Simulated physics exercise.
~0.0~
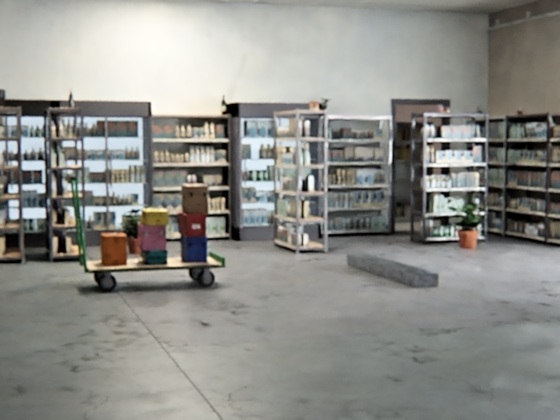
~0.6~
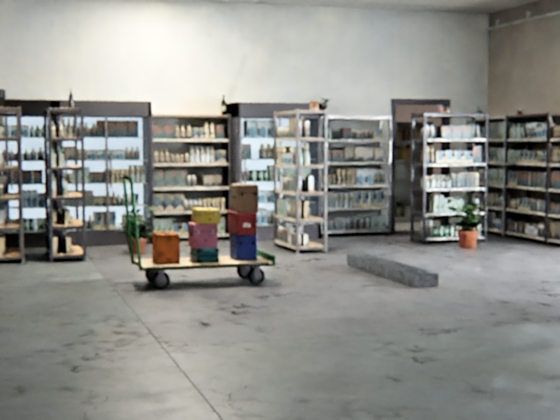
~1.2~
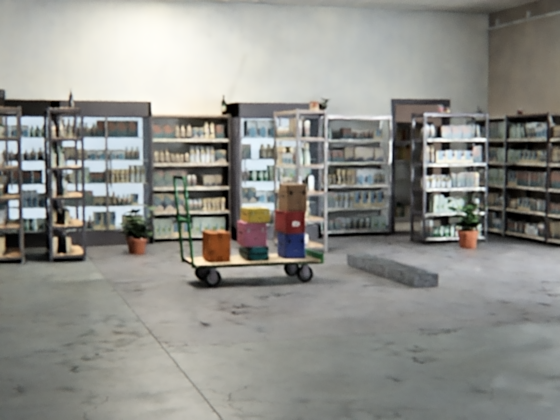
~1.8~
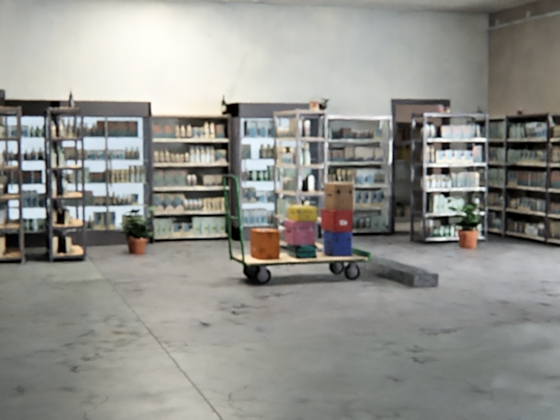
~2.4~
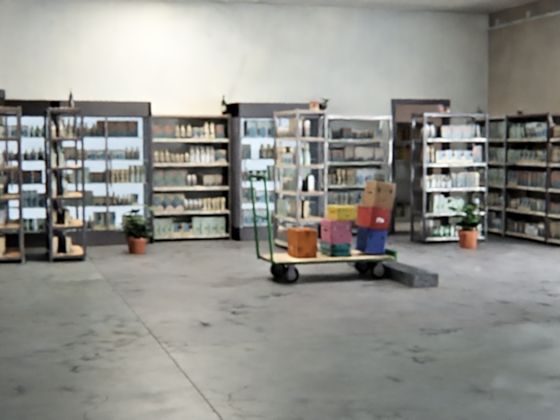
In a large room with a grey floor and tall shelves of bottles and boxes along the walls, a platform trolley with a green handle stands at the left, loaded with coloured boxes. It rolls steadily to the right with nobody pushing it, uncovering a potted plant behind it. An orange carton rides near the handle, with pink and yellow boxes stacked in the middle and a brown one above a red one toward the front. The trolley closes on a low grey beam lying on the floor. It reaches the beam as the brown box tips into a lean, with the load still aboard.
